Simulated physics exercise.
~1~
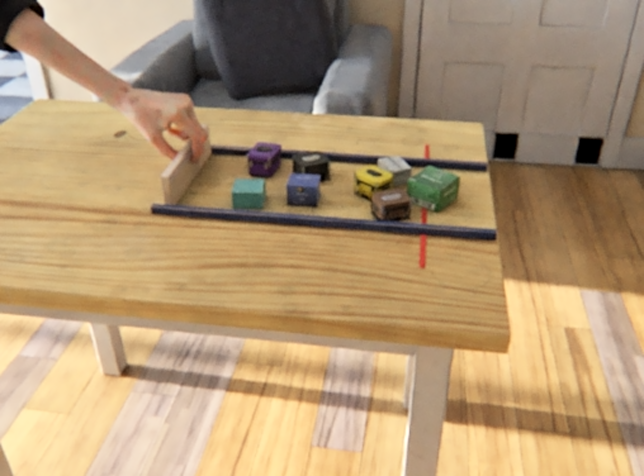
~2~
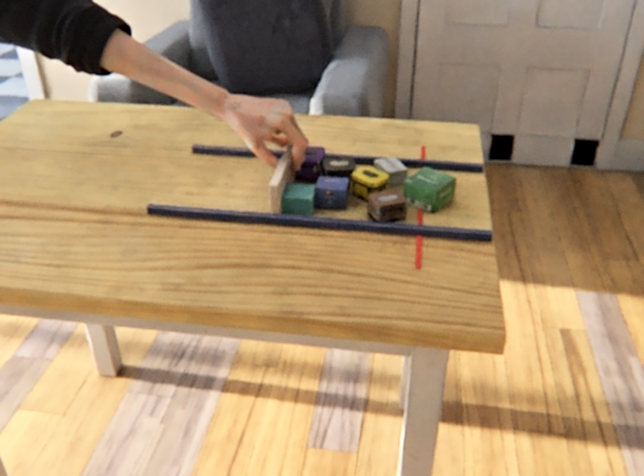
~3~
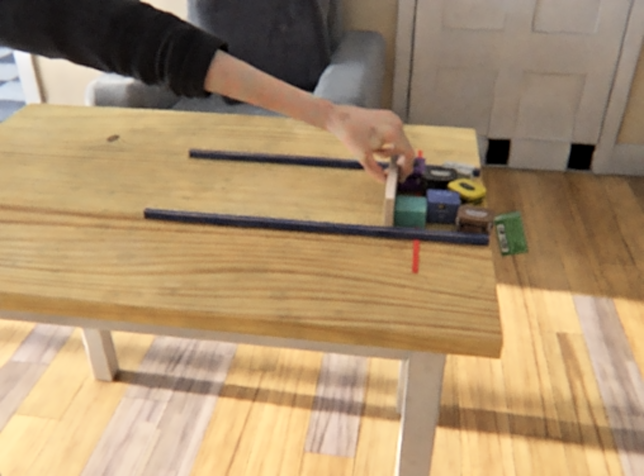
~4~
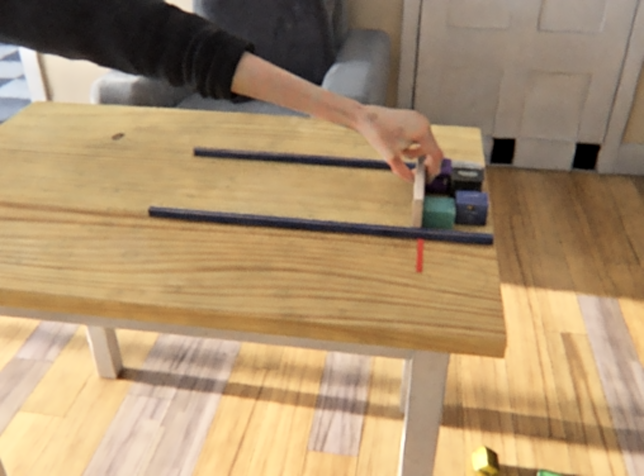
To begin with, several small coloured boxes sit scattered between two dark rails on a wooden table, while a hand holds an upright board to their left. The hand slides the board right, gathering the turquoise and purple boxes and closing in on the rest. As the push continues, the crowded group moves past the red tape, and the green box tips over the table's end. The board halts near the tape with the hand still on it. Yellow and green boxes lie on the floor, while turquoise, blue and other dark boxes remain at the table's edge.
